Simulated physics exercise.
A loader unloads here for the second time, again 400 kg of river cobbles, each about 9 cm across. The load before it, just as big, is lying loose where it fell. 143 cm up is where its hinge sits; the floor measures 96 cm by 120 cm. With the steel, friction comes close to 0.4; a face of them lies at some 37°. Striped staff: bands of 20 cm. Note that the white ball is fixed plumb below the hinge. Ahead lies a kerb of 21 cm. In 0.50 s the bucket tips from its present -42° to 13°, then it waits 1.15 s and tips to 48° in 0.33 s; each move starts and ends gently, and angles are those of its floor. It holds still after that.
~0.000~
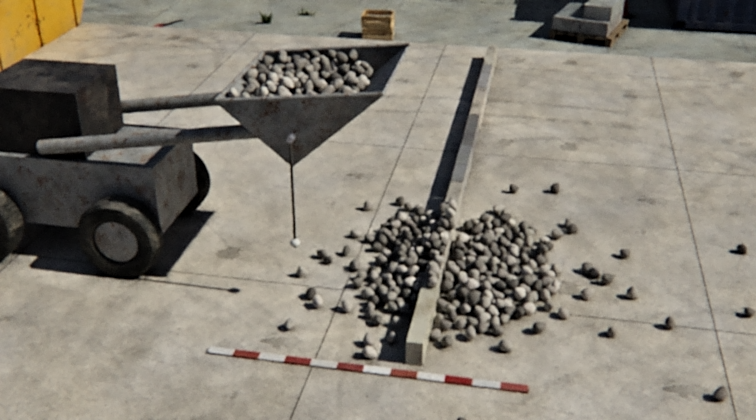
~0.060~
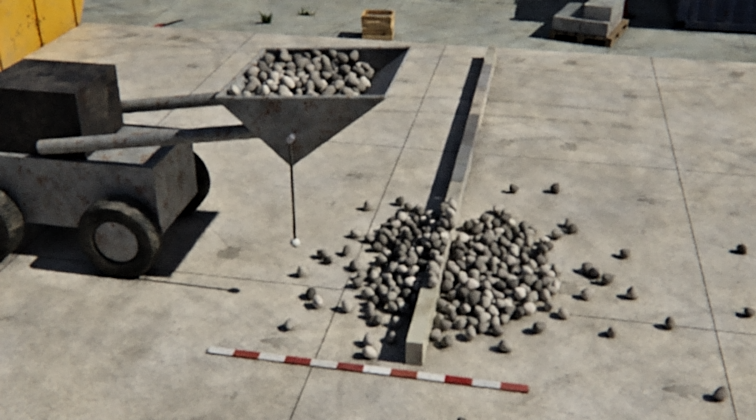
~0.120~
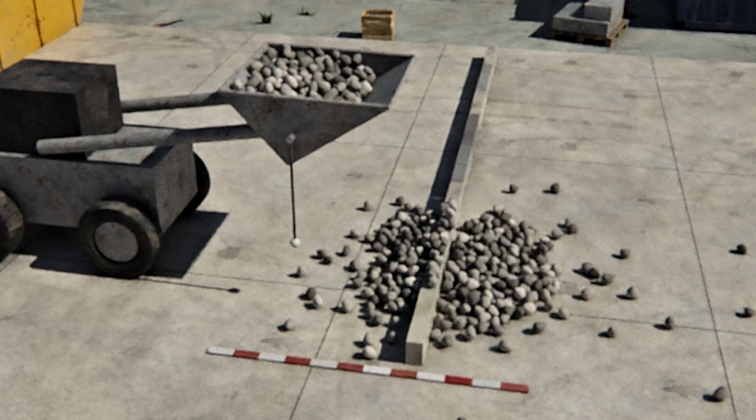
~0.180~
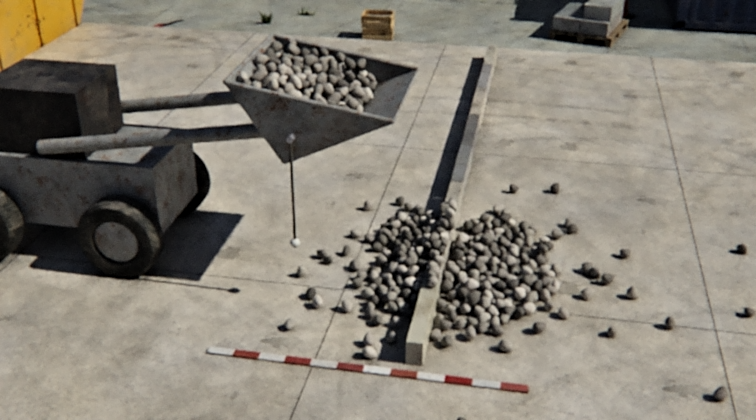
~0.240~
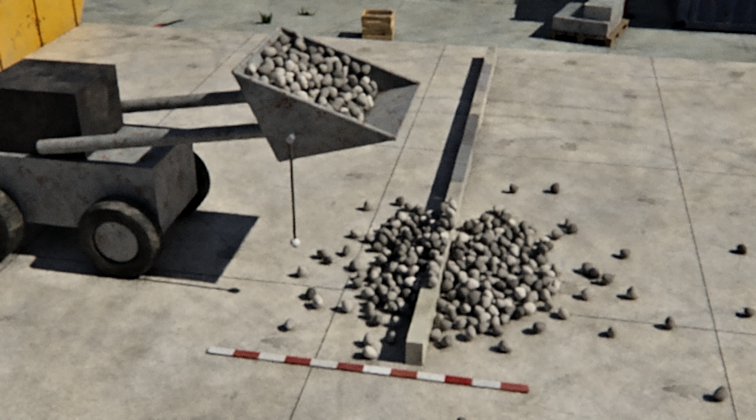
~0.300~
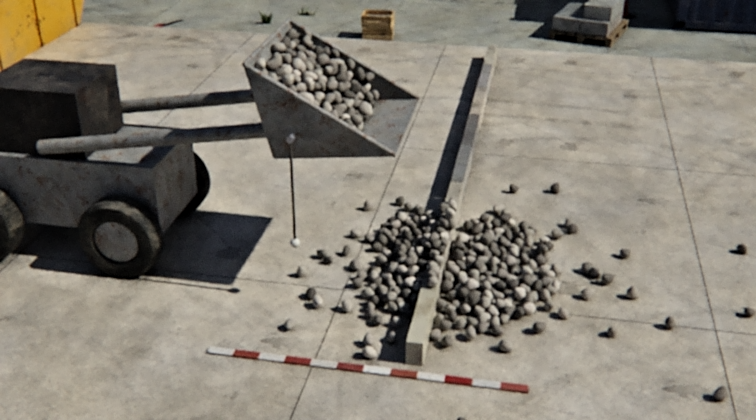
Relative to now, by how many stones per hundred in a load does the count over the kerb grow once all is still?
It grows by roughly 30 per hundred.
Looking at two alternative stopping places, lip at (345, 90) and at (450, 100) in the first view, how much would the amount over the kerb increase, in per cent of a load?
The first position would add some 5 per cent, the second some 90.
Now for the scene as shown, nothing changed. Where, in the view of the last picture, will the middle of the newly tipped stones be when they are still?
Roughly at (412, 255) in the last picture.
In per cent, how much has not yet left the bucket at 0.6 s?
Roughly 100 per cent of its load.
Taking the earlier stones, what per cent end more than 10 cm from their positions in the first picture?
Roughly 5 percent.
After 0.4 s the floor is at 7°; in per cent of one load, 100 in the bucket, 45 on this side of the kerb, 55 over the kerb; the foremost stones are at (728, 337).
After 0.6 s the floor is at 13°; in per cent of one load, 100 in the bucket, 45 on this side of the kerb, 55 over the kerb; the foremost stones are at (728, 337).
After 2.4 s the floor is at 48°; in per cent of one load, 2 in the bucket, 115 on this side of the kerb, 83 over the kerb; the foremost stones are at (739, 329).
After 5.2 s the floor is at 48°; in per cent of one load, 0 in the bucket, 115 on this side of the kerb, 85 over the kerb; the foremost stones are at (739, 318). Net gain over the kerb, 30.
